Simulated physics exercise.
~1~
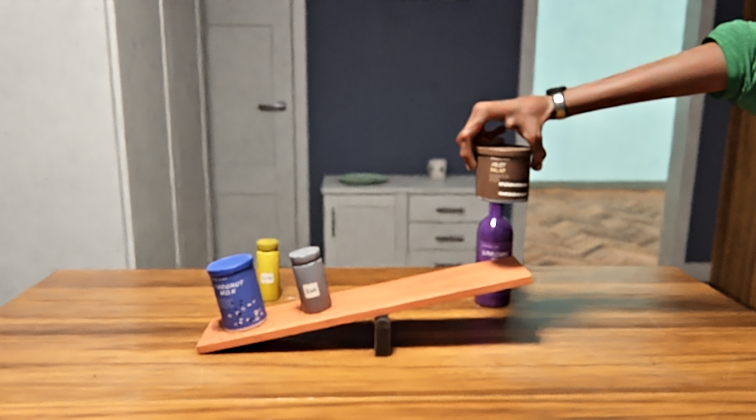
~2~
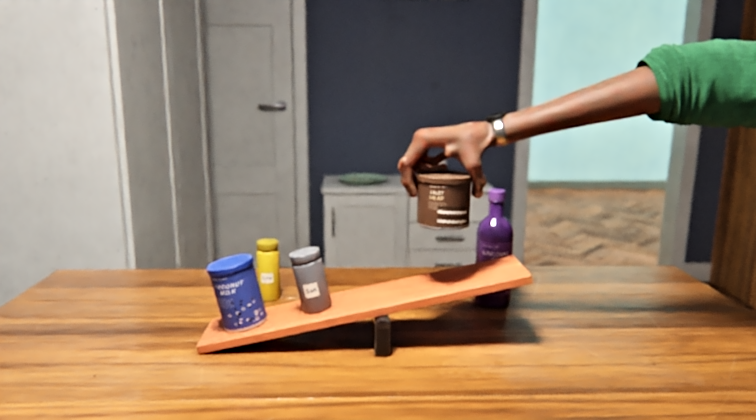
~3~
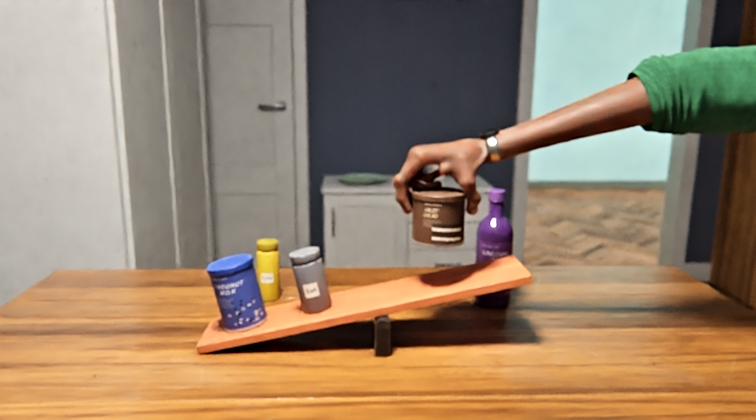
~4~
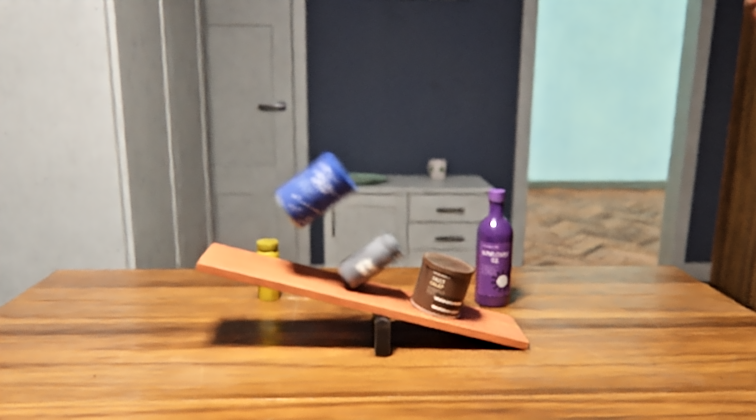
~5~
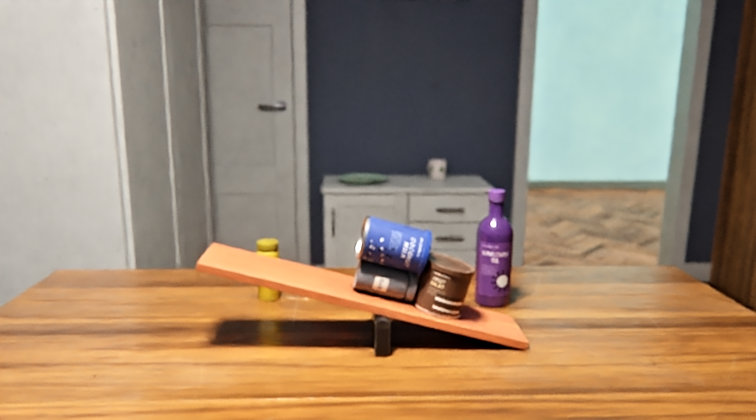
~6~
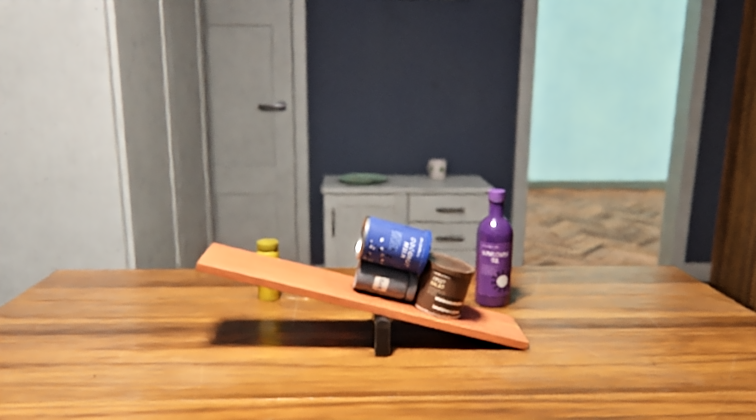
A brown tin dropped by a hand tips the orange plank, toppling two containers.
